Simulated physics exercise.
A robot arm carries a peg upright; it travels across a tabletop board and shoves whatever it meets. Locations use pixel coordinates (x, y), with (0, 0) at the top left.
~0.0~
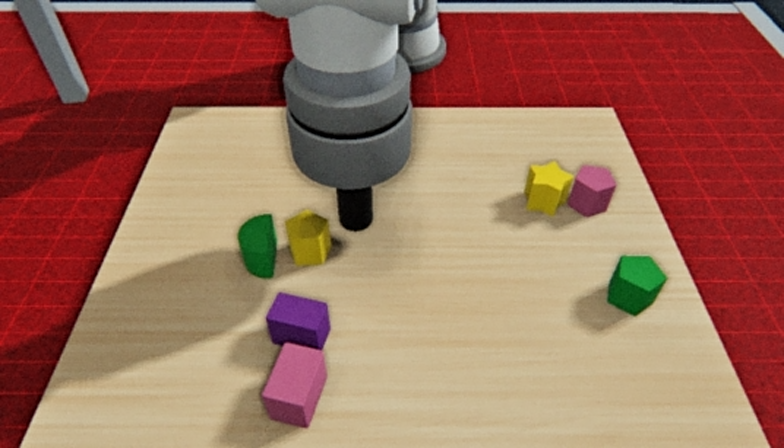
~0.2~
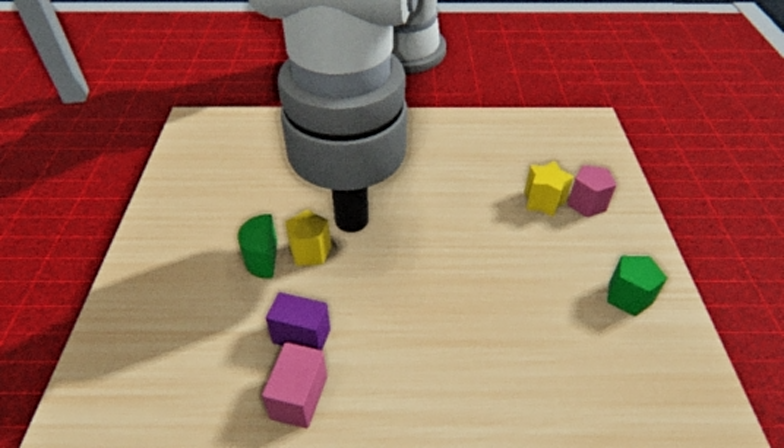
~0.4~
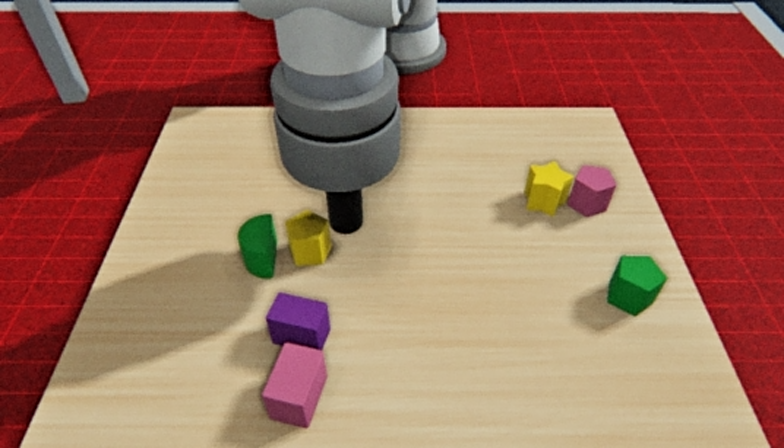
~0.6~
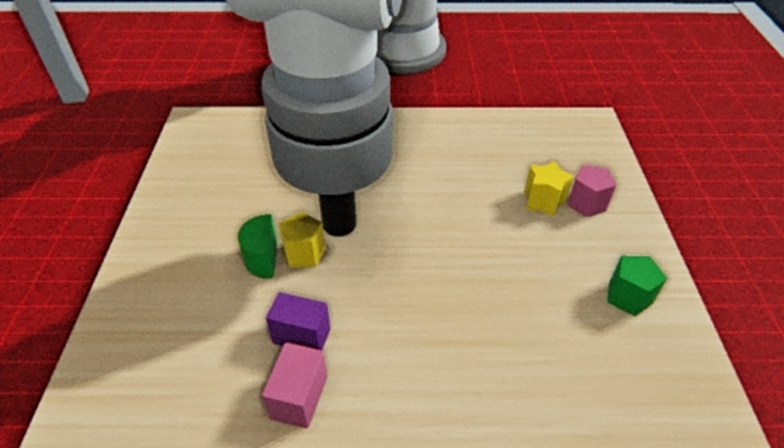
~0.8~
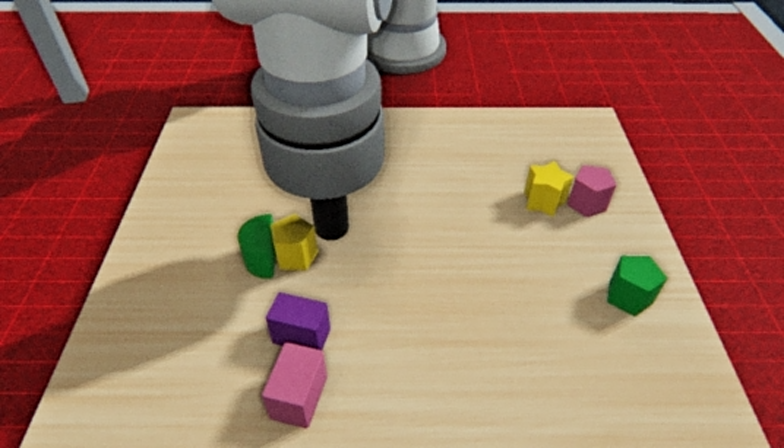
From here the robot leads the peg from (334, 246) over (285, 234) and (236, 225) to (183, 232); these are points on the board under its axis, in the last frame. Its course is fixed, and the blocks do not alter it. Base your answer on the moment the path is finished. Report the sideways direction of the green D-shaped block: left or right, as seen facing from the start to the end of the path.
Taking start-to-end as forward, the block's sideways shift goes to the left.
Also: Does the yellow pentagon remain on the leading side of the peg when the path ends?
It seems not.
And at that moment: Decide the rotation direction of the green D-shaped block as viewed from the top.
Looking down on the board, it turns counter-clockwise.
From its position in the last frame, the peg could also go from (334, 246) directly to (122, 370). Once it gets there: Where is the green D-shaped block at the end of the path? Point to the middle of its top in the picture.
It sits at (210, 232).
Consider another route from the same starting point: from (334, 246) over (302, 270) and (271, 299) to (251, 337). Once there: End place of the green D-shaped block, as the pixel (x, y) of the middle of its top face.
At the end it should sit near (226, 233).
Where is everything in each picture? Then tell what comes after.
Tip of the peg (356, 221), middles of tops, green D-shaped block (256, 233), yellow pentagon (306, 225), in the first frame.
Peg (352, 222), nothing pushed, in the second frame.
Peg (346, 224), nothing pushed, in the third frame.
Peg (340, 226), yellow pentagon (300, 227), in the fourth frame.
Peg (332, 230), green D-shaped block (256, 233), yellow pentagon (291, 230), in the fifth frame.
The first path, step by step. One third of the way, peg (281, 217); green D-shaped block (230, 241), turned 20° anticlockwise; yellow pentagon (265, 234), turned 10° anticlockwise.
Two thirds of the way, peg (231, 208); green D-shaped block (229, 242), turned 25° anticlockwise; yellow pentagon (264, 233), turned 15° anticlockwise.
At the end, peg (176, 216); green D-shaped block (229, 242), turned 25° anticlockwise; yellow pentagon (264, 233), turned 15° anticlockwise.
